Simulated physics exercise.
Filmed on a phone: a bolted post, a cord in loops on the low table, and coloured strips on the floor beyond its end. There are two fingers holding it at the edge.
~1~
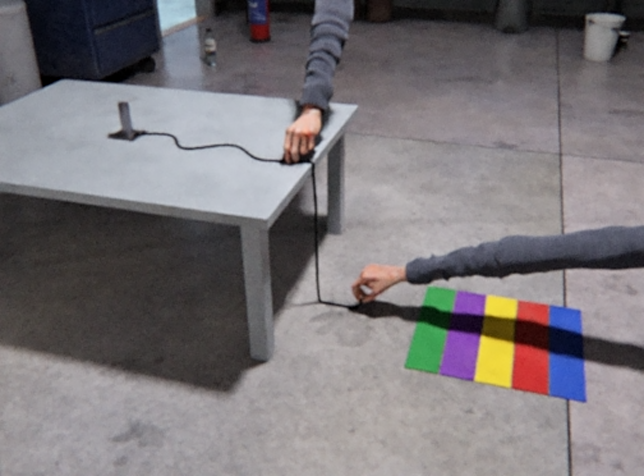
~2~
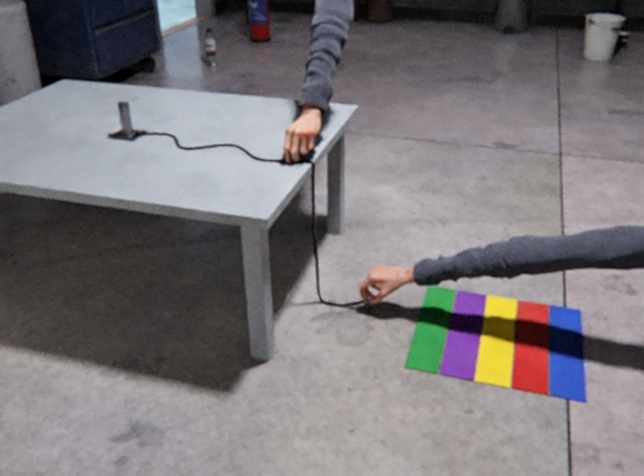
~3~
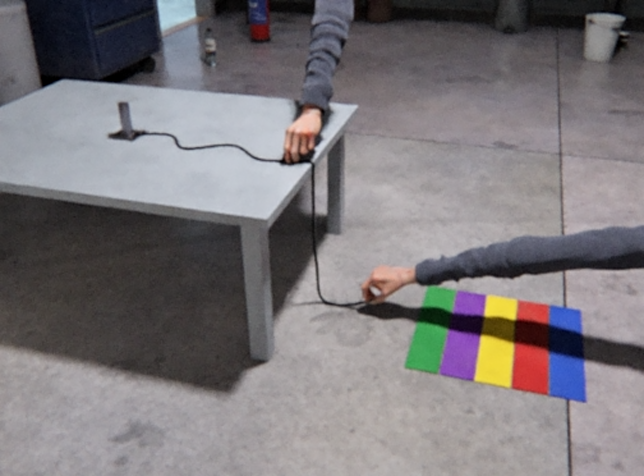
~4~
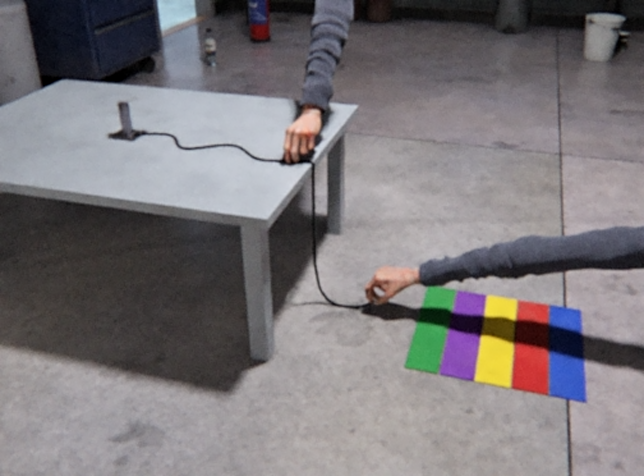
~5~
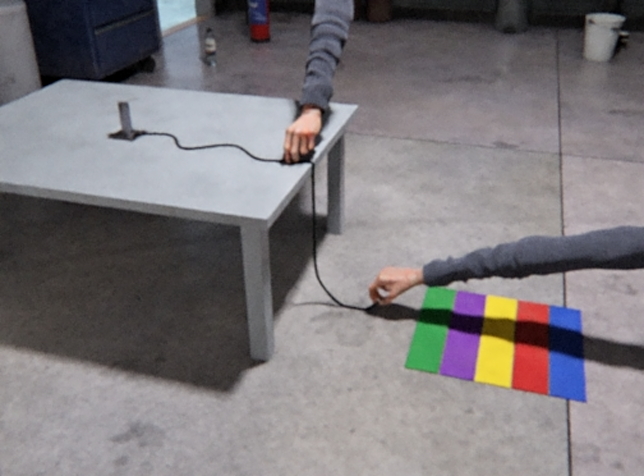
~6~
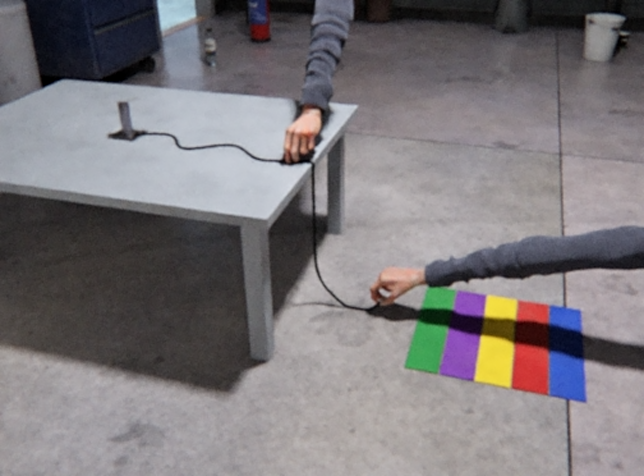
We see one hand pressing a black cord at the edge of a low grey table while another hand, near coloured strips on the floor, draws the cord's lower end slightly right, the hanging section shifting a little.
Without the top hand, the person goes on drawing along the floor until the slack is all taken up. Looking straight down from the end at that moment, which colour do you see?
You see yellow.
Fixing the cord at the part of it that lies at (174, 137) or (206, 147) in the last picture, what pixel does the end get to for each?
Approximately (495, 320) and (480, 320), respectively.
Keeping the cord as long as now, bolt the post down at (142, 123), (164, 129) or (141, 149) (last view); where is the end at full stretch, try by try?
Places per try: (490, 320); (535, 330); (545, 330).
A little later, end near (448, 313); over green.
Next, end near (483, 319); over purple.
When it is tight, end near (503, 323); over yellow. It gets as far as the yellow strip.
